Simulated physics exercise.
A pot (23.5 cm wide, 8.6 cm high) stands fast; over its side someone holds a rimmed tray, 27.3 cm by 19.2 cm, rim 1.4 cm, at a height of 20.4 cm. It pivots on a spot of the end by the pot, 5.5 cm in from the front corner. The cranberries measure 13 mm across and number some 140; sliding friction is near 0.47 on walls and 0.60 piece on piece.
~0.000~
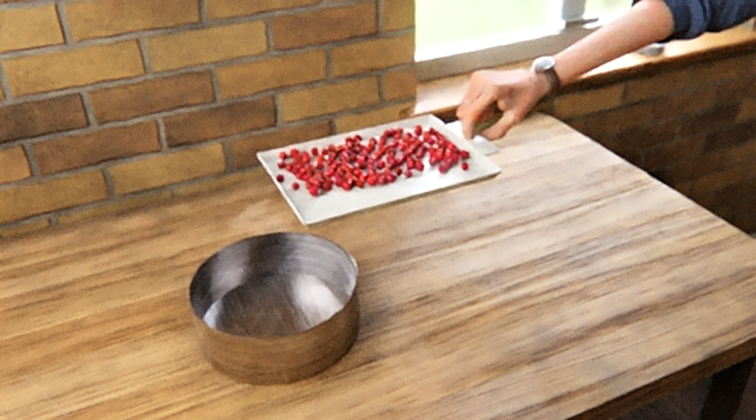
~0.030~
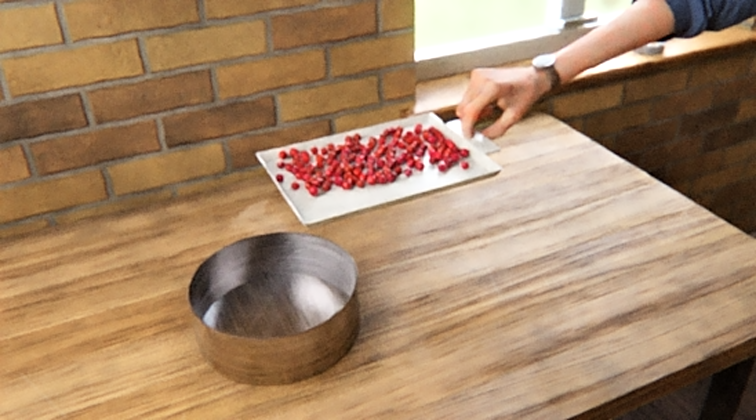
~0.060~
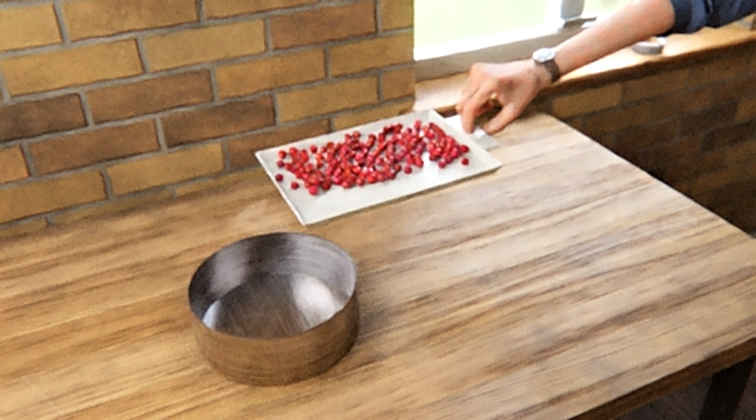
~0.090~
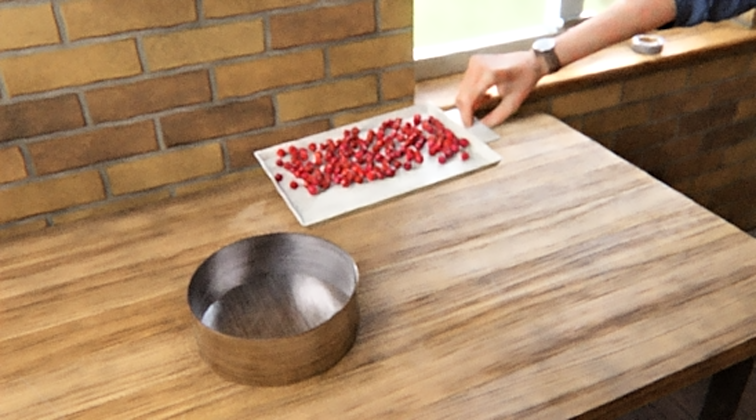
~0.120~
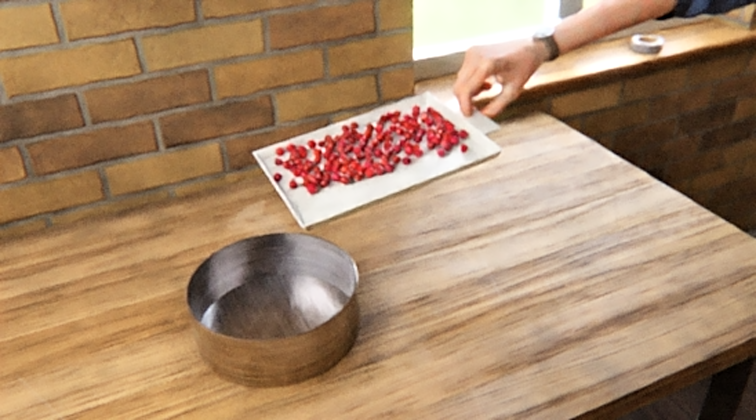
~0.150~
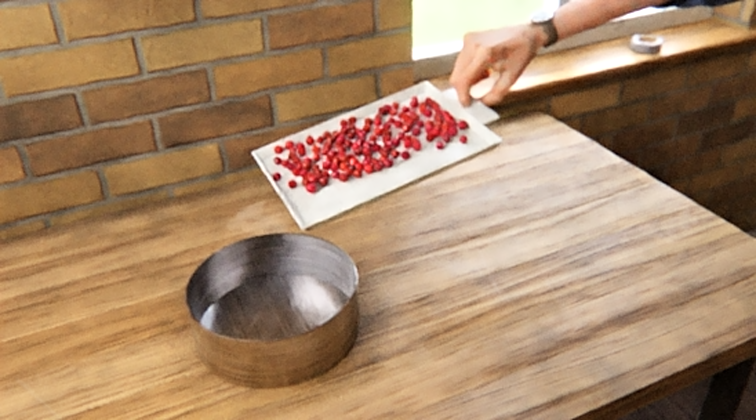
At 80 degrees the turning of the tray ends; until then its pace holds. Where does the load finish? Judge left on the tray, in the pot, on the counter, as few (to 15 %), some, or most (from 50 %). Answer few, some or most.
Tray: Few, pot: Most, counter: Few.
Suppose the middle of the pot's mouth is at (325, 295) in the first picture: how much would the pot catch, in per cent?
About 60 per cent.
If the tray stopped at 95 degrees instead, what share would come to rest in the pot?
Then about 90 per cent.
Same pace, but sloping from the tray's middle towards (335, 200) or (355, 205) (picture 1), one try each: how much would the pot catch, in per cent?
Some 80 and 60 per cent.
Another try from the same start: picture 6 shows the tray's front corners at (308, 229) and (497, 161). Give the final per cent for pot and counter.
Pot 40, counter 60.
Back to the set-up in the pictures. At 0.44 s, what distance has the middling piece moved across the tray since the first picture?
About 4 cm.
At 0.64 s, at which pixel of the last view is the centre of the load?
Near (278, 193).
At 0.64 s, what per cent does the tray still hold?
About 80 per cent.
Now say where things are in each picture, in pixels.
Tray tilt 0 degrees, front corners at (308, 219) and (495, 169); middle of the pieces at (372, 161); pot at (274, 279), in the first picture.
Tray tilt 0 degrees, front corners at (308, 220) and (495, 168); middle of the pieces at (371, 160), in the second picture.
Tray tilt 2 degrees, front corners at (307, 220) and (496, 164); middle of the pieces at (371, 158), in the third picture.
Tray tilt 4 degrees, front corners at (307, 221) and (496, 158), lowest corner left front; middle of the pieces at (370, 155), in the fourth picture.
Tray tilt 7 degrees, front corners at (306, 222) and (495, 149), lowest corner left front; middle of the pieces at (369, 150), in the fifth picture.
Tray tilt 11 degrees, front corners at (306, 223) and (494, 140), lowest corner left front; middle of the pieces at (368, 145); pot at (272, 281). Its pace works out near 115 degrees a second, in the sixth picture.
After 0.44 s, tilt 45 degrees; the tray holds 100 %, the pot 0 %.
After 0.64 s, tilt 68 degrees; the tray holds 80 %, the pot 0 %.
After 0.95 s, tilt 80 degrees; the tray holds 0 %, the pot 85 %.
At rest (1.6 s), tray 0 %, pot 90 %, counter 10 %.
